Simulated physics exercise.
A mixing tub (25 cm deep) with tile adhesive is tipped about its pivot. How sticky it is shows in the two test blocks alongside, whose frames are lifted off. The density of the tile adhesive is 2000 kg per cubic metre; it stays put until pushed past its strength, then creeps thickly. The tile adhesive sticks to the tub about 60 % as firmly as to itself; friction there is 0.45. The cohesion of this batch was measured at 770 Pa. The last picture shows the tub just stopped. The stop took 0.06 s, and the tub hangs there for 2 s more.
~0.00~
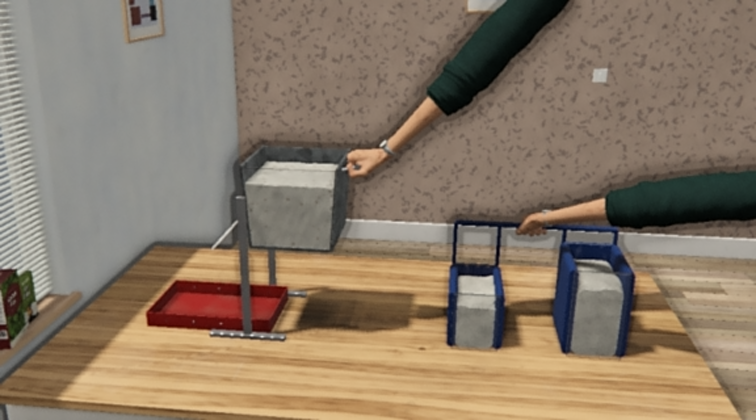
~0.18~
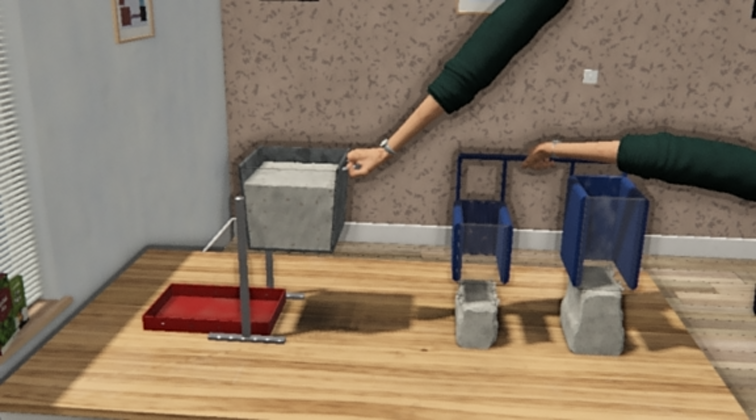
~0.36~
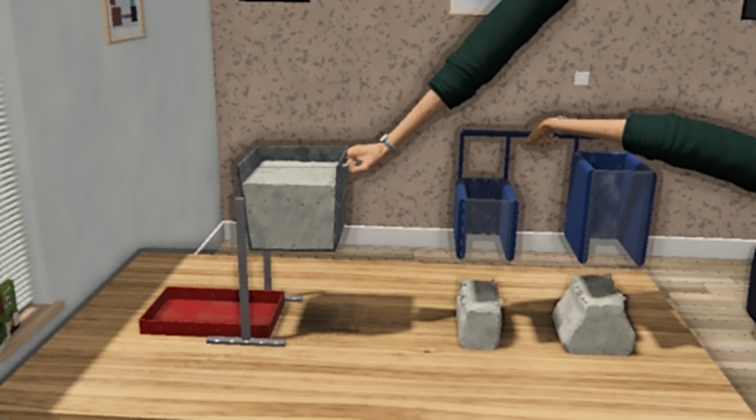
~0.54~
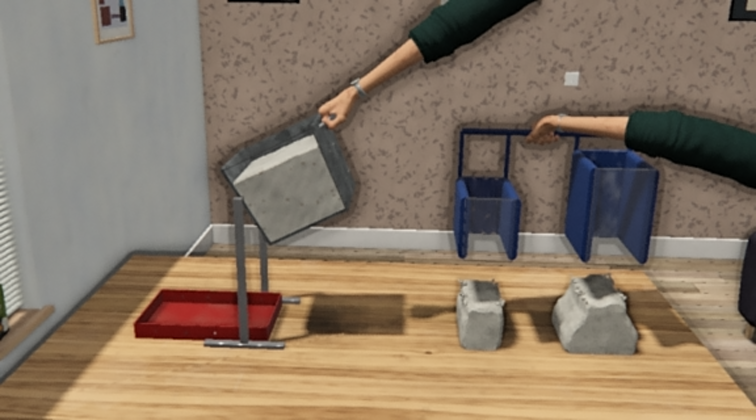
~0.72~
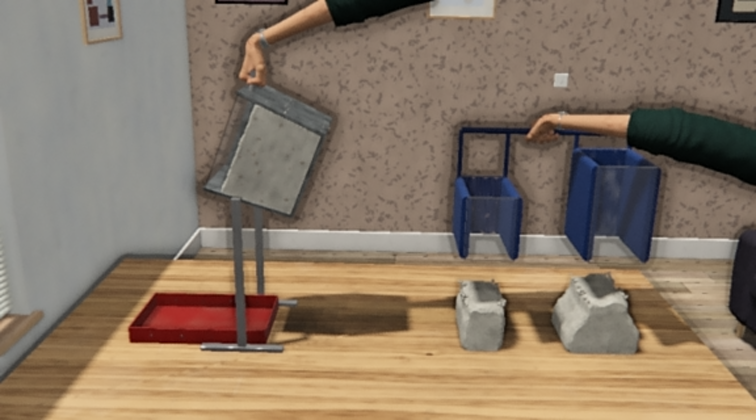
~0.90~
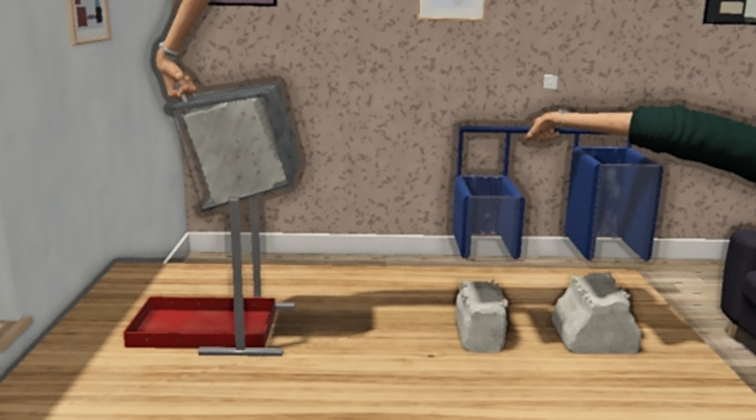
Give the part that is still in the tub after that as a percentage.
Expect roughly 0 %.
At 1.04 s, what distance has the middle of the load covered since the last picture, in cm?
Some 10 cm.
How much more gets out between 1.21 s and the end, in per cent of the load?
Some 30 per cent.
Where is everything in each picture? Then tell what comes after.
Handle-side rim at (335, 171), tilt 0 degrees; highest point of the tile adhesive at (328, 186); test blocks 15 cm, 23 cm high (left to right), in the first frame.
Handle-side rim at (336, 170), tilt 0 degrees; highest point of the tile adhesive at (329, 186); test blocks 15 cm, 21 cm high (left to right), in the second frame.
Handle-side rim at (336, 167), tilt 2 degrees; highest point of the tile adhesive at (328, 184); test blocks 15 cm, 18 cm high (left to right), in the third frame.
Handle-side rim at (310, 127), tilt 27 degrees; highest point of the tile adhesive at (317, 148); test blocks 15 cm, 17 cm high (left to right), in the fourth frame.
Handle-side rim at (237, 95), tilt 69 degrees; highest point of the tile adhesive at (254, 108); test blocks 15 cm, 17 cm high (left to right), in the fifth frame.
Handle-side rim at (171, 111), tilt 104 degrees; highest point of the tile adhesive at (248, 100); test blocks 15 cm, 17 cm high (left to right), in the sixth frame.
By 1.04 s, the tub is at 104 degrees and holds 71 %.
By 1.21 s, the tub is at 104 degrees and holds 29 %.
By 1.38 s, the tub is at 104 degrees and holds 21 %.
By 1.55 s, the tub is at 104 degrees and holds 13 %.
By 2.90 s, at the end, the tub is at 104 degrees and holds 0 %.
